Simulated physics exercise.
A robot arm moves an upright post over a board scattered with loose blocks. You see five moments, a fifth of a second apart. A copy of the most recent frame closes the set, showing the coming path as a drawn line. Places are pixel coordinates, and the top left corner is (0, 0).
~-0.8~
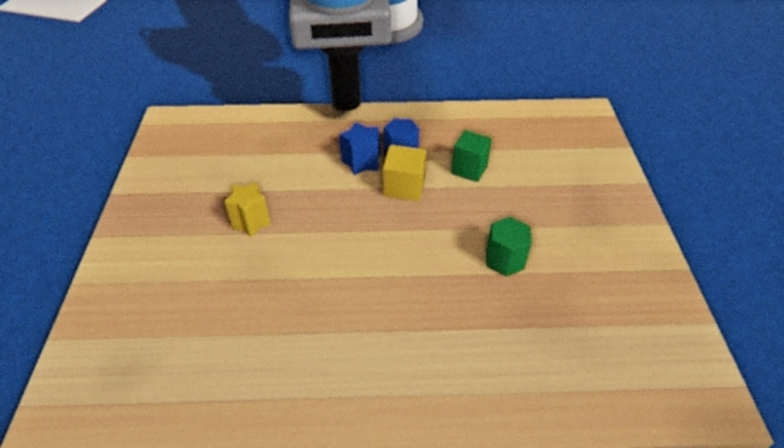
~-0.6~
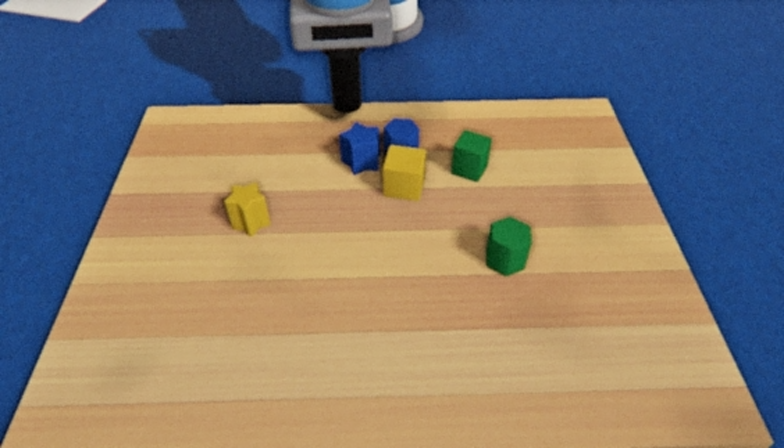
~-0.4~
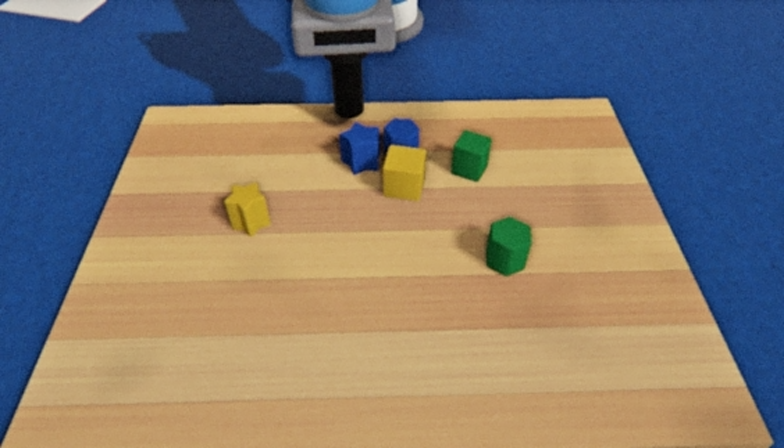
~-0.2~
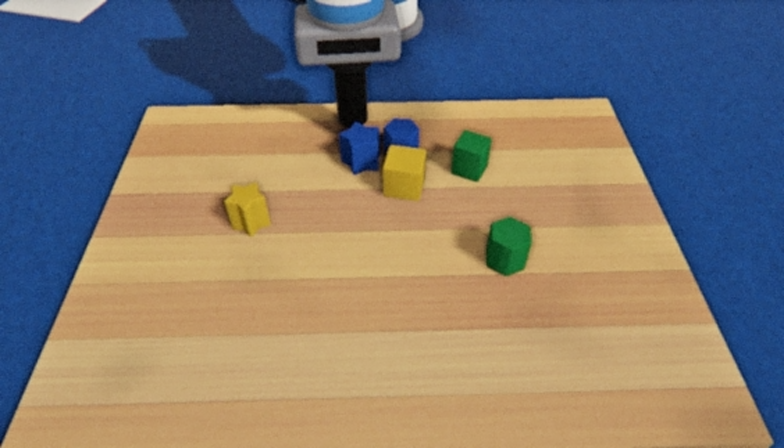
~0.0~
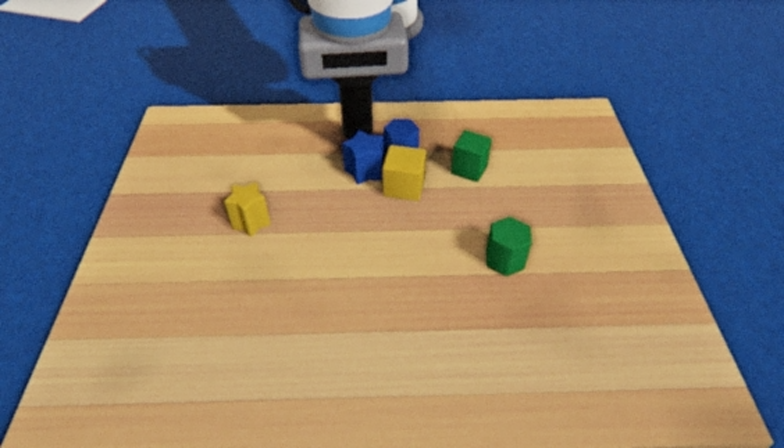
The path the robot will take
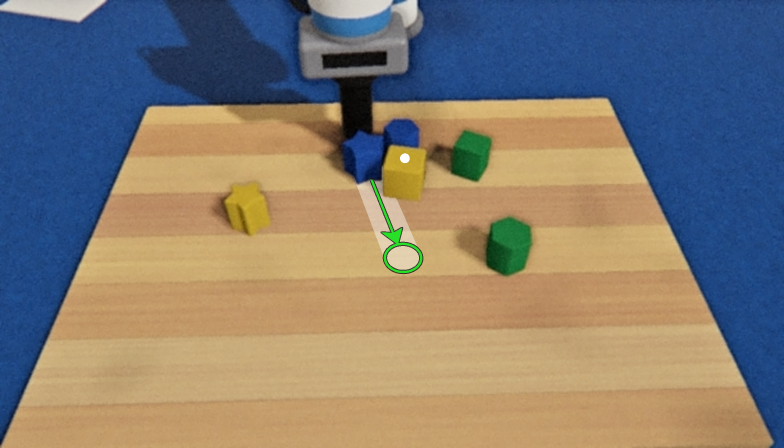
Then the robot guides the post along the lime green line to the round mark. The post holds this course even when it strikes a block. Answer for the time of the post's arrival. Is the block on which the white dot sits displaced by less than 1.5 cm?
Answer: Yes.
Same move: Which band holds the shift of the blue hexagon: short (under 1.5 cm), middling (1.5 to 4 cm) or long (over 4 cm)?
Below 1.5 cm.
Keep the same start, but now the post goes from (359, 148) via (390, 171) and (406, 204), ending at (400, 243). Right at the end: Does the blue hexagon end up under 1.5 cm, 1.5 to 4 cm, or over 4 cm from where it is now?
It moves a fair bit, 1.5 to 4 cm.
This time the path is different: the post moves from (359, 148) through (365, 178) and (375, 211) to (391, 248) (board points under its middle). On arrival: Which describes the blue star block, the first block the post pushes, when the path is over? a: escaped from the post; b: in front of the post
The answer is b.
Drawn move, from (359, 148) directly to (403, 258); the dot is on the yellow four-sided block.
What follows on the original path. One third of the way, post at (371, 165); blue star block at (366, 174), turned 15° anticlockwise.
Two thirds of the way, post at (387, 202); blue star block at (367, 210), turned 15° clockwise; yellow four-sided block at (414, 163), turned 25° anticlockwise.
At the end, post at (403, 242); blue star block at (363, 228), turned 65° clockwise; blue hexagon still; yellow four-sided block at (414, 163), turned 25° anticlockwise.
